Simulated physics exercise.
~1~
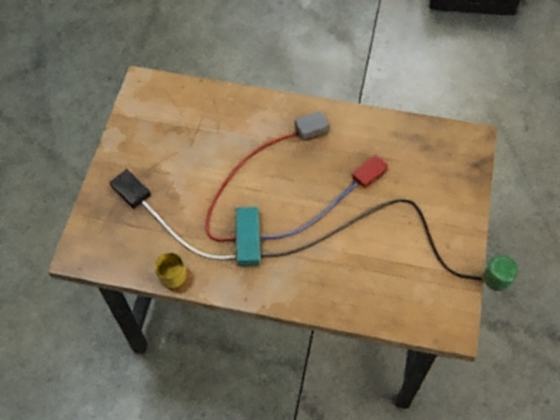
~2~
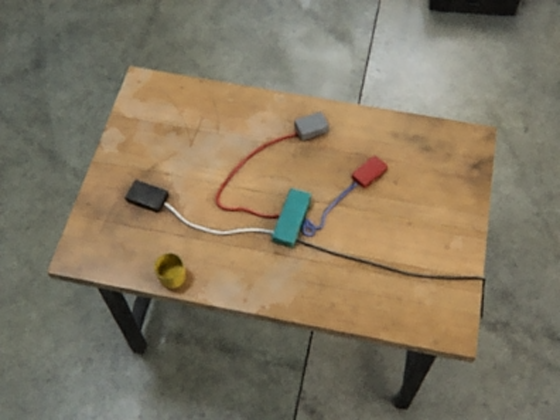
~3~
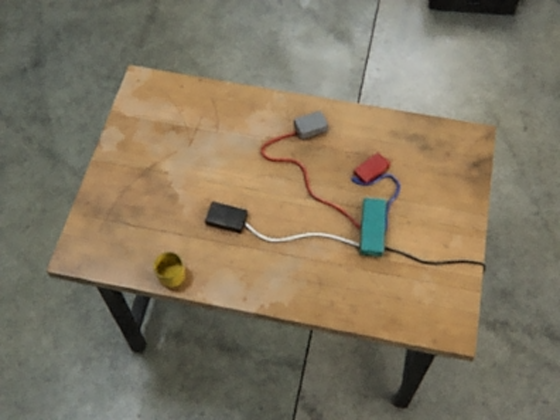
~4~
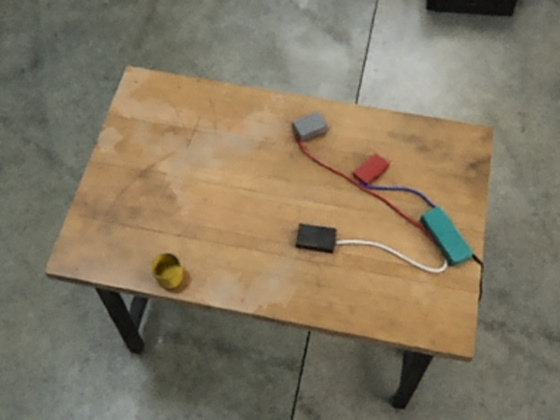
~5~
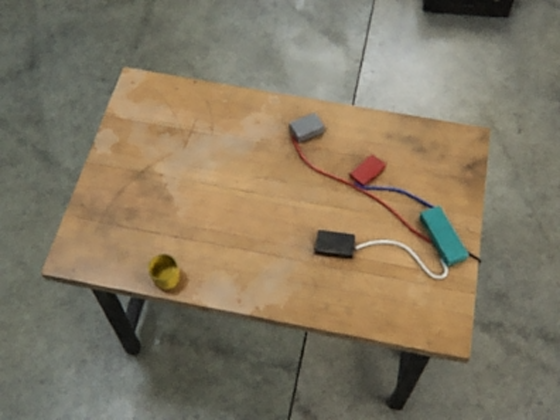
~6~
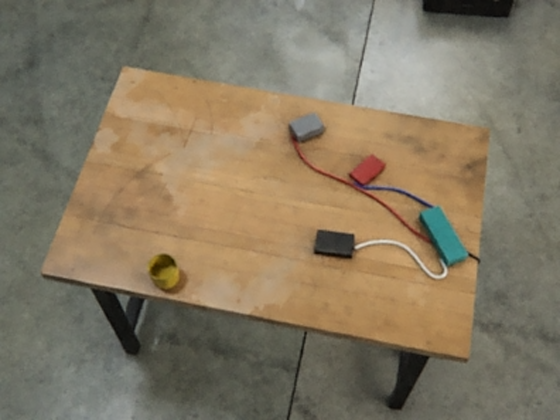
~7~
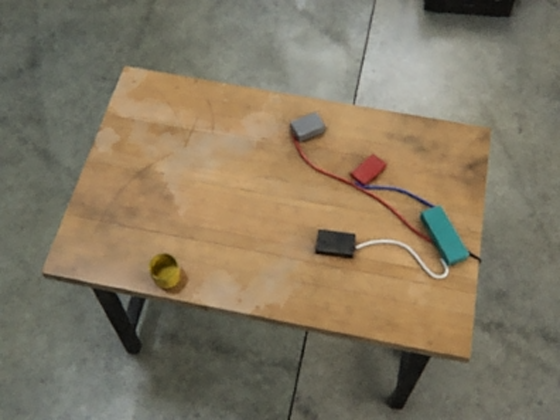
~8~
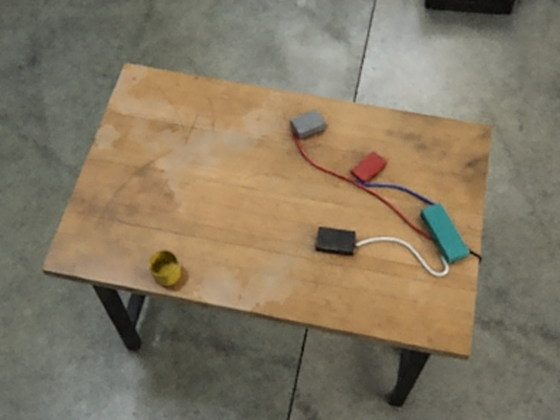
At first, a teal power strip sits on a wooden table, with four thin cables leading to a black reader, a grey phone, a red charger and a green speaker just past the right edge. The speaker drops out of sight, and the black cable pulls the strip rightward. As the strip slides, the white cable draws the black reader after it, while the blue cable bunches up and then stretches out again. The strip stops by the right edge, and the reader moves slightly further before settling. Finally everything lies still, the phone and yellow mug still in their places.
